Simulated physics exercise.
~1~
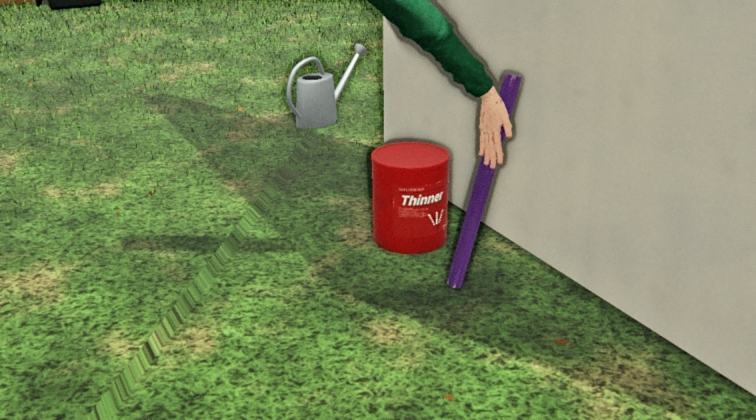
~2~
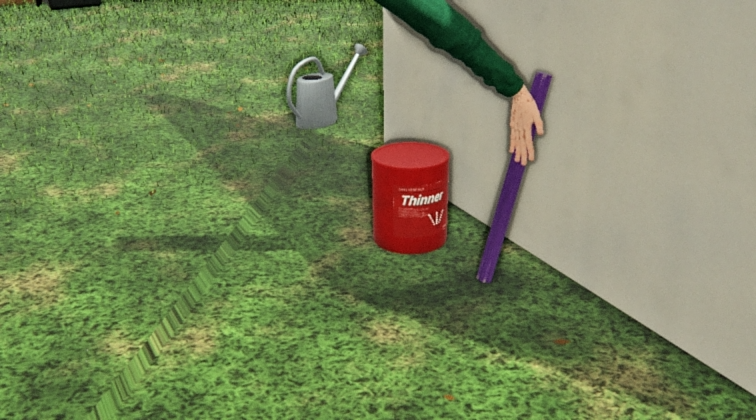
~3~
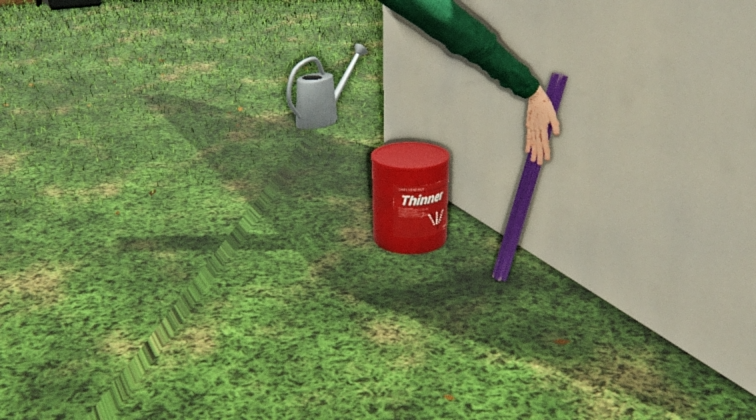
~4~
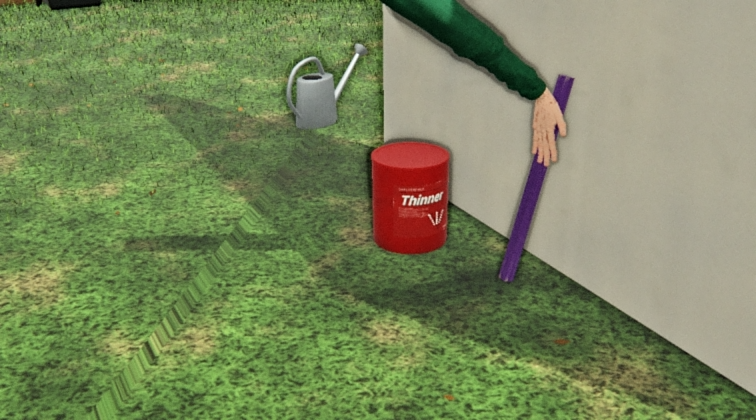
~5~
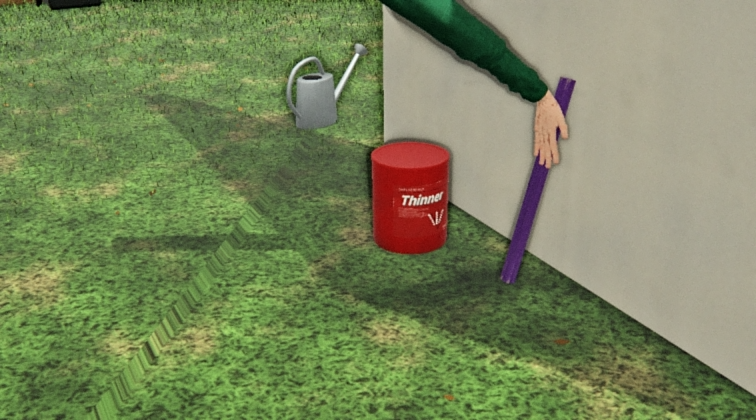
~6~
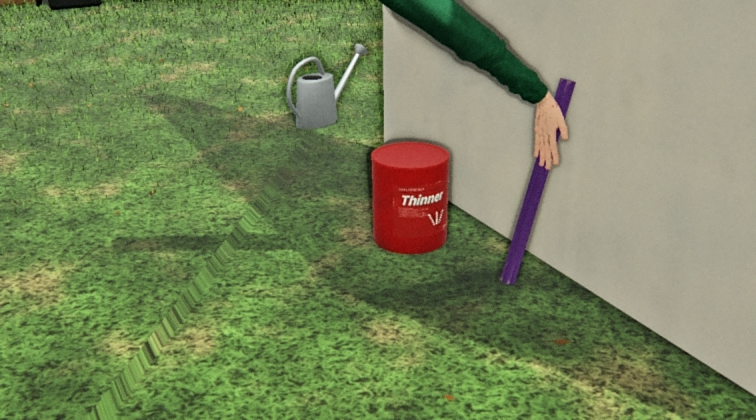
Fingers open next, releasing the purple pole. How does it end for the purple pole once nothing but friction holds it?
It is going to stay motionless.
Then, 0.20 s later than the last frame, all is still.
Then, 0.50 s later than the last frame, purple pole resting near (537, 185).
When it is over, both as before. End places, in pixels of the last picture, purple pole near (537, 185). The pole remains leaning.
